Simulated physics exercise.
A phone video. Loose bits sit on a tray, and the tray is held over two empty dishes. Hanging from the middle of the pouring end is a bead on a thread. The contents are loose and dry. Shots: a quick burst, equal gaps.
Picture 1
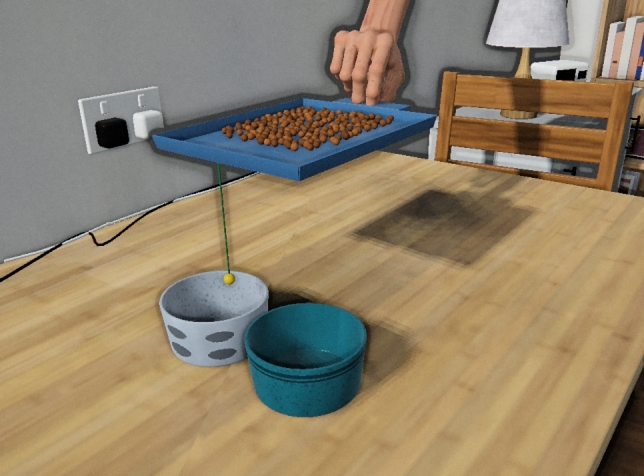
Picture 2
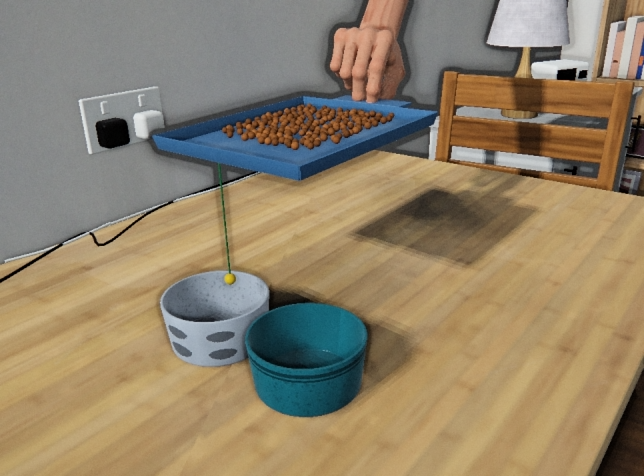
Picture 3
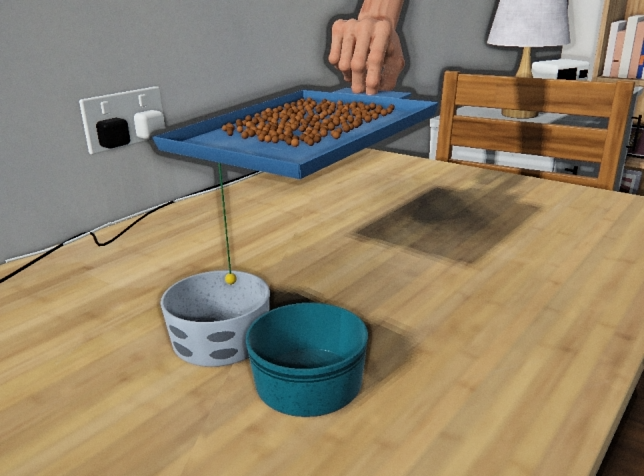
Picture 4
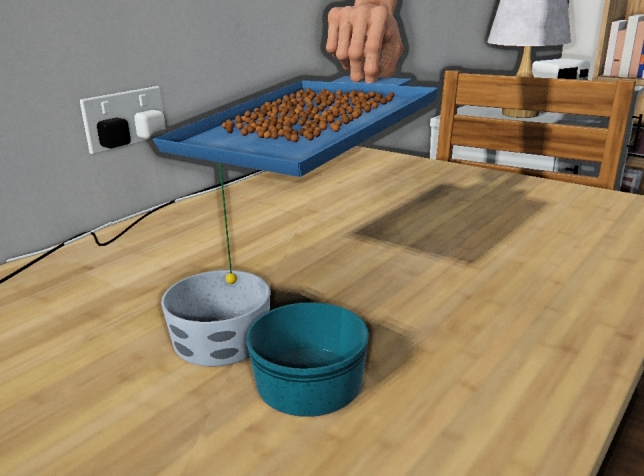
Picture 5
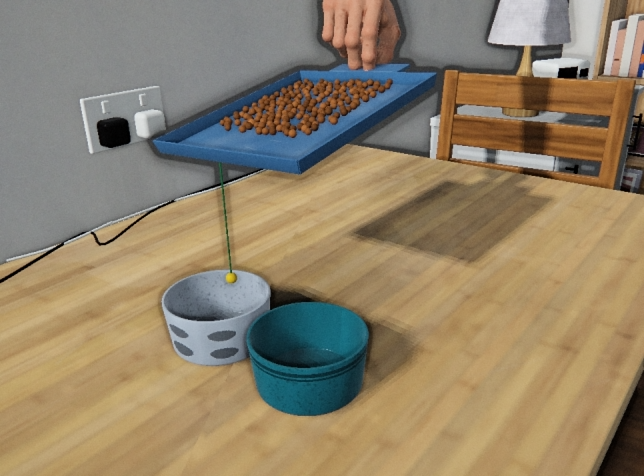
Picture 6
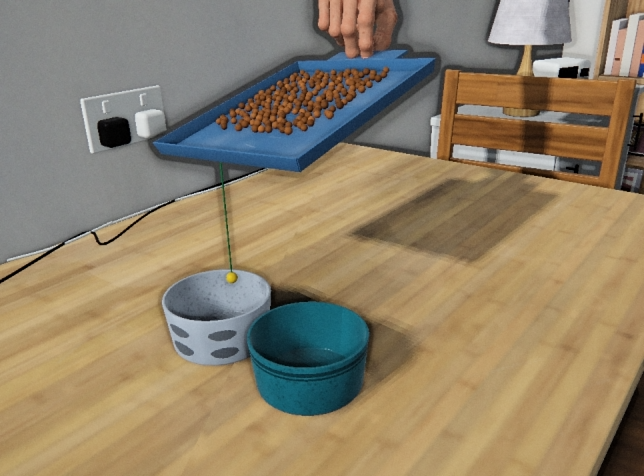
A hand slowly tilts a blue tray of brown cereal balls above two empty bowls.
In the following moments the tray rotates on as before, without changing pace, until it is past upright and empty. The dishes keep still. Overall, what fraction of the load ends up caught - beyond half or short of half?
Most gets spilled.
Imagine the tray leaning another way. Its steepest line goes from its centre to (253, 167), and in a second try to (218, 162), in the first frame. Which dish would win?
Place one gives the rightmost dish, place two gives the leftmost dish.
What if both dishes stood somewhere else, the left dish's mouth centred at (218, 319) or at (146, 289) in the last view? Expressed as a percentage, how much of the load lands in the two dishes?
You'd get 10 in a hundred first and 90 in a hundred after that.
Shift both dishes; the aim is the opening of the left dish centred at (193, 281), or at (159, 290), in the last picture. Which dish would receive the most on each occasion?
Place 1: The one on the left side; place 2: The one on the left side.
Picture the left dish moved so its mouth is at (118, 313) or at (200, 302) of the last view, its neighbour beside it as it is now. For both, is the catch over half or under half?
First place: Short of half; second place: Short of half.
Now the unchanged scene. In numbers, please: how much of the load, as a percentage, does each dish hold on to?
30 % left, 0 % right.
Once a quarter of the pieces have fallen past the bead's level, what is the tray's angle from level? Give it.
Roughly 85 degrees of turn.
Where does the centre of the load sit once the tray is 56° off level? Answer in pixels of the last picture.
Roughly at (194, 140).
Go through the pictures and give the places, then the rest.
Corners of the pouring end near (156, 135) and (299, 165), level; middle of the load near (308, 127), cereal balls; left dish near (176, 337); right dish near (266, 384); bead on its thread near (230, 279), in the first frame.
Corners of the pouring end near (157, 135) and (299, 165), level; middle of the load near (309, 125), in the second frame.
Corners of the pouring end near (157, 137) and (299, 163), tipped barely, lowest at the left corner; middle of the load near (309, 120), in the third frame.
Corners of the pouring end near (157, 138) and (298, 161), tipped a little, lowest at the left corner; middle of the load near (308, 113), in the fourth frame.
Corners of the pouring end near (157, 140) and (297, 159), tipped a little, lowest at the left corner; middle of the load near (306, 106), in the fifth frame.
Corners of the pouring end near (157, 141) and (296, 157), tipped a little, lowest at the left corner; middle of the load near (302, 99); left dish near (178, 336); right dish near (269, 383), in the sixth frame.
Shortly afterwards, tray tipped steeply; all but a few on the tray; only a few in the left dish; a little outside both; only a few in the air.
Next, tray tipped right over; near a third on the tray; a little in the left dish; near a quarter outside both; near a third in the air.
Some moments later, tray tipped past a quarter turn; near a third in the left dish; near two thirds outside both.
In the end, tray tipped past a quarter turn; none at all in the right dish; near a third in the left dish; near two thirds outside both.
